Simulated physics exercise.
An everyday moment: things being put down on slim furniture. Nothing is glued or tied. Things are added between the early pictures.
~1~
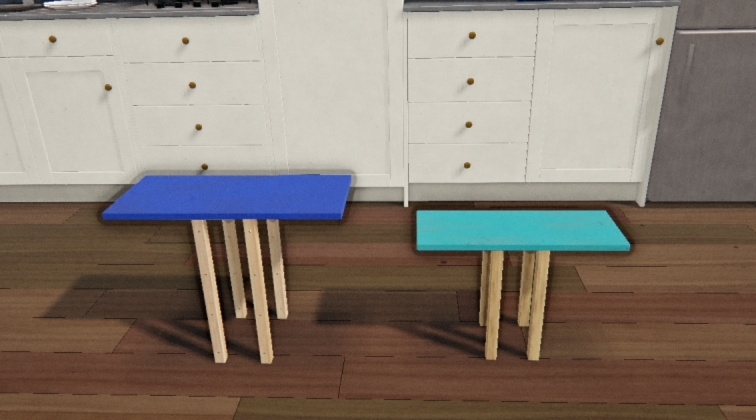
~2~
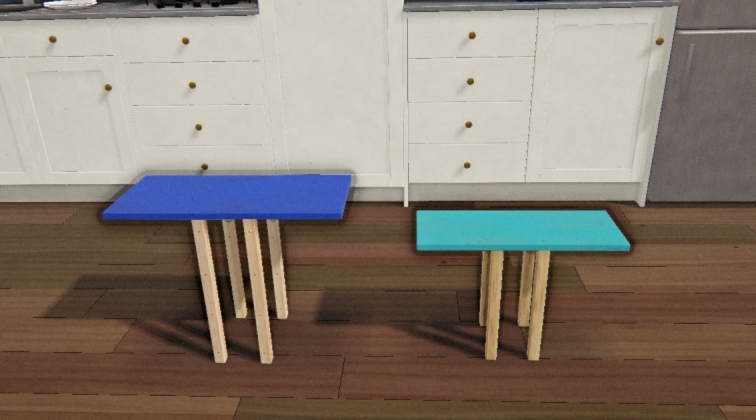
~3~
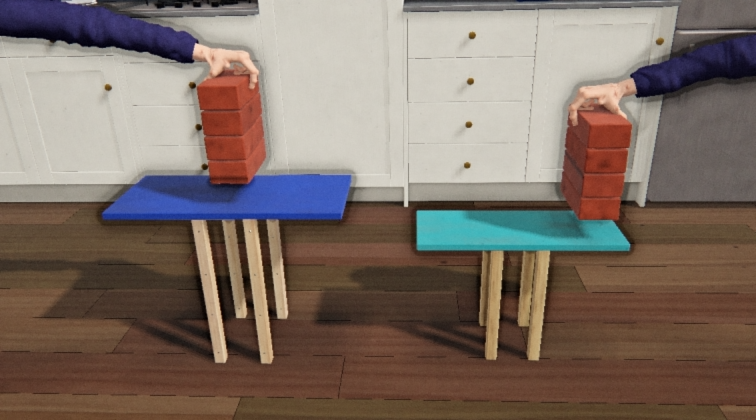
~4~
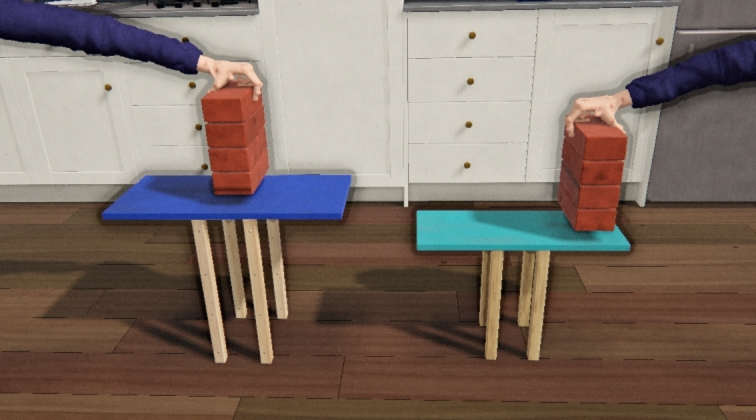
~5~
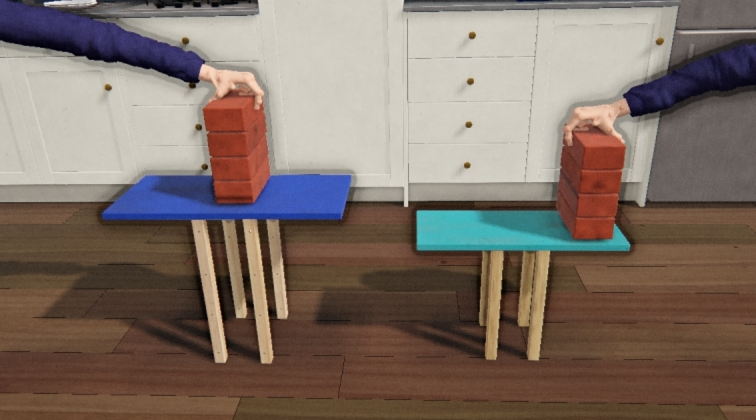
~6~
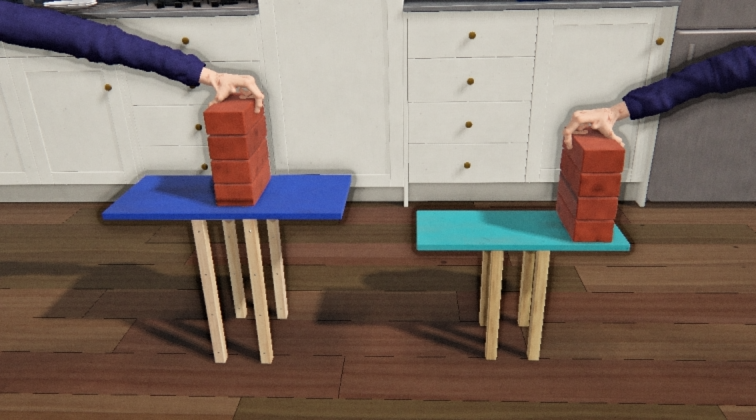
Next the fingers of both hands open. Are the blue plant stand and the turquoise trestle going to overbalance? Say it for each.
The blue plant stand stays flat on its feet and the turquoise trestle tips up.
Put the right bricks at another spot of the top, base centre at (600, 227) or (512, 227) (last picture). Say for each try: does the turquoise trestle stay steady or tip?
The turquoise trestle tips up; keeps steady.
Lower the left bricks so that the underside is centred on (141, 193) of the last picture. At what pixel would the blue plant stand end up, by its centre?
Near (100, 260).
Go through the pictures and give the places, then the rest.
The first frame shows blue plant stand (235, 196); turquoise trestle (516, 230).
The second frame shows turquoise trestle (516, 230).
The third frame shows still on the way; blue plant stand (235, 196); right bricks (593, 160).
The fourth frame shows still on the way; turquoise trestle (516, 230); left bricks (238, 136).
The fifth frame shows still on the way; blue plant stand (235, 196); right bricks (588, 180).
The sixth frame shows in place, still held; blue plant stand (235, 196); turquoise trestle (516, 230); left bricks (240, 148).
Then, 0.60 s on from there, blue plant stand at rest near (235, 196); turquoise trestle turned 30° from its first pose near (587, 234).
In the end, the blue plant stand keeps steady, near (235, 196); the turquoise trestle goes over, near (639, 270).
